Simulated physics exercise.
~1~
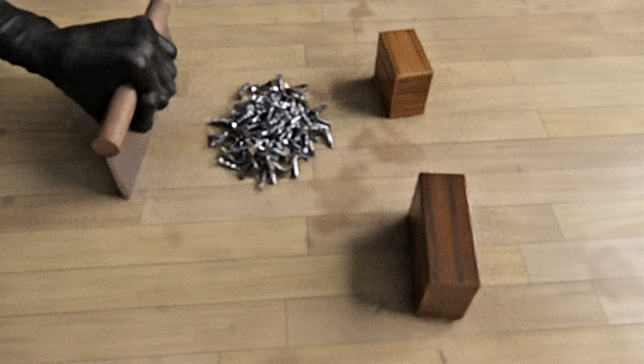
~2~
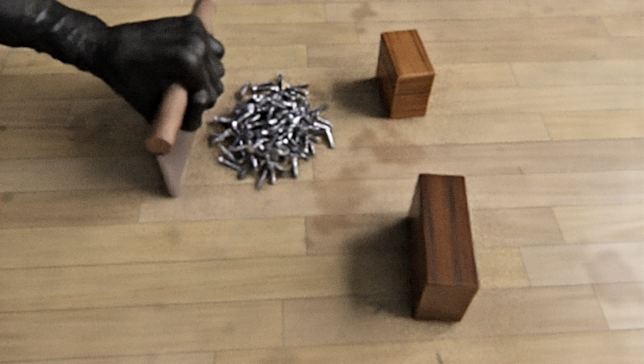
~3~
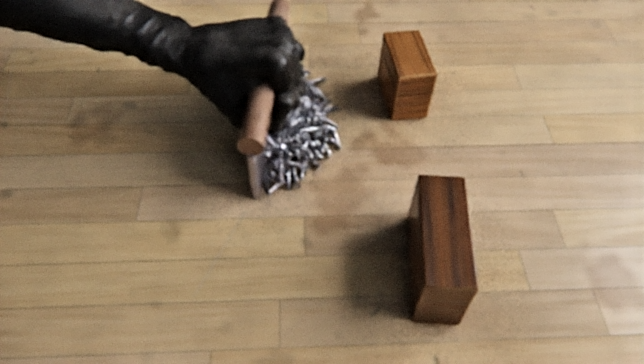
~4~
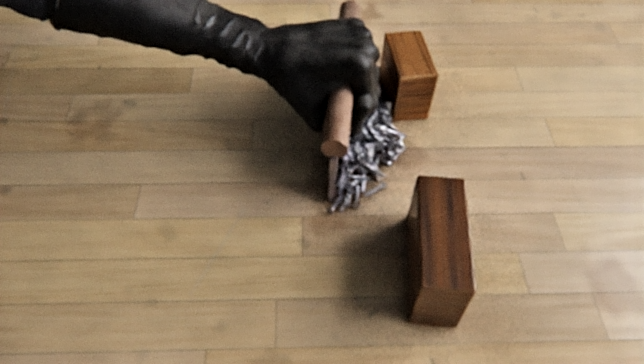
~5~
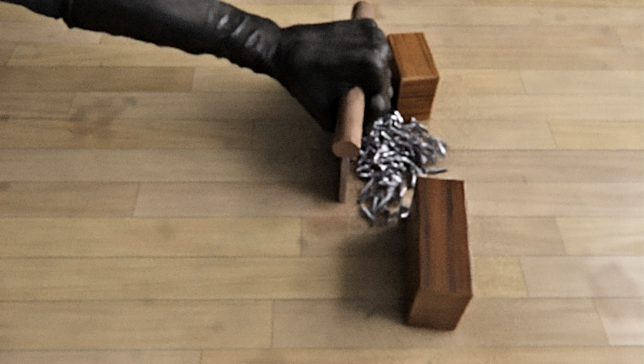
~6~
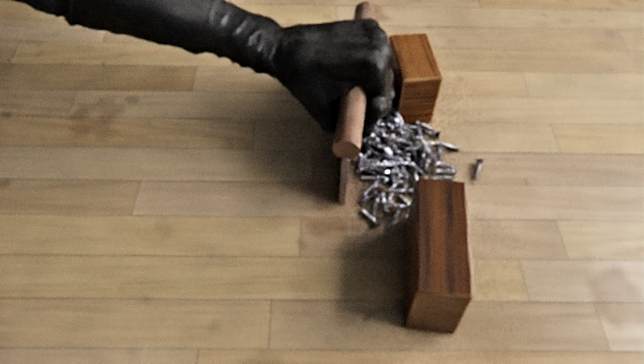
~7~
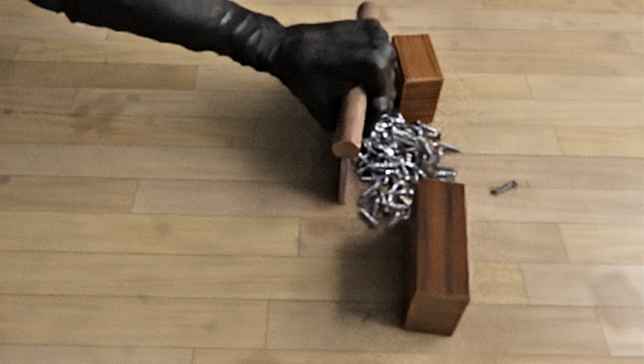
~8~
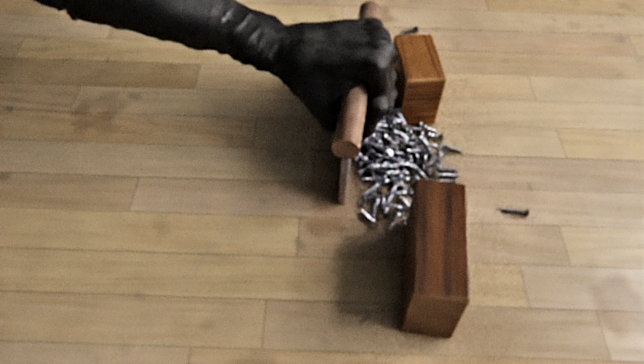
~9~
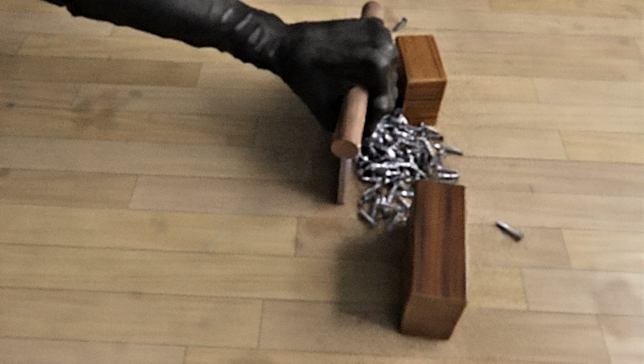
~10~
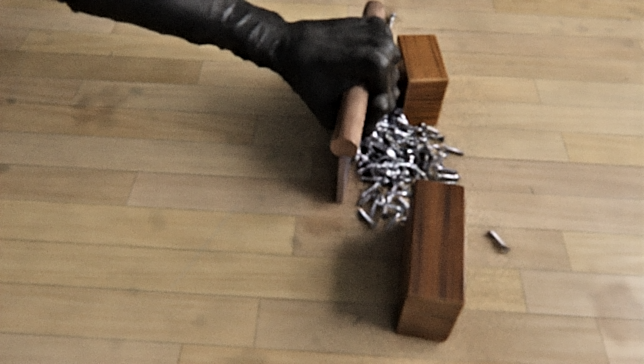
A black-gloved hand pushed a heap of small shiny screws rightwards across a wooden floor with a scraper, then stopped at two brown wooden blocks, where most stayed bunched before the gap while one stray screw slid out beyond it.
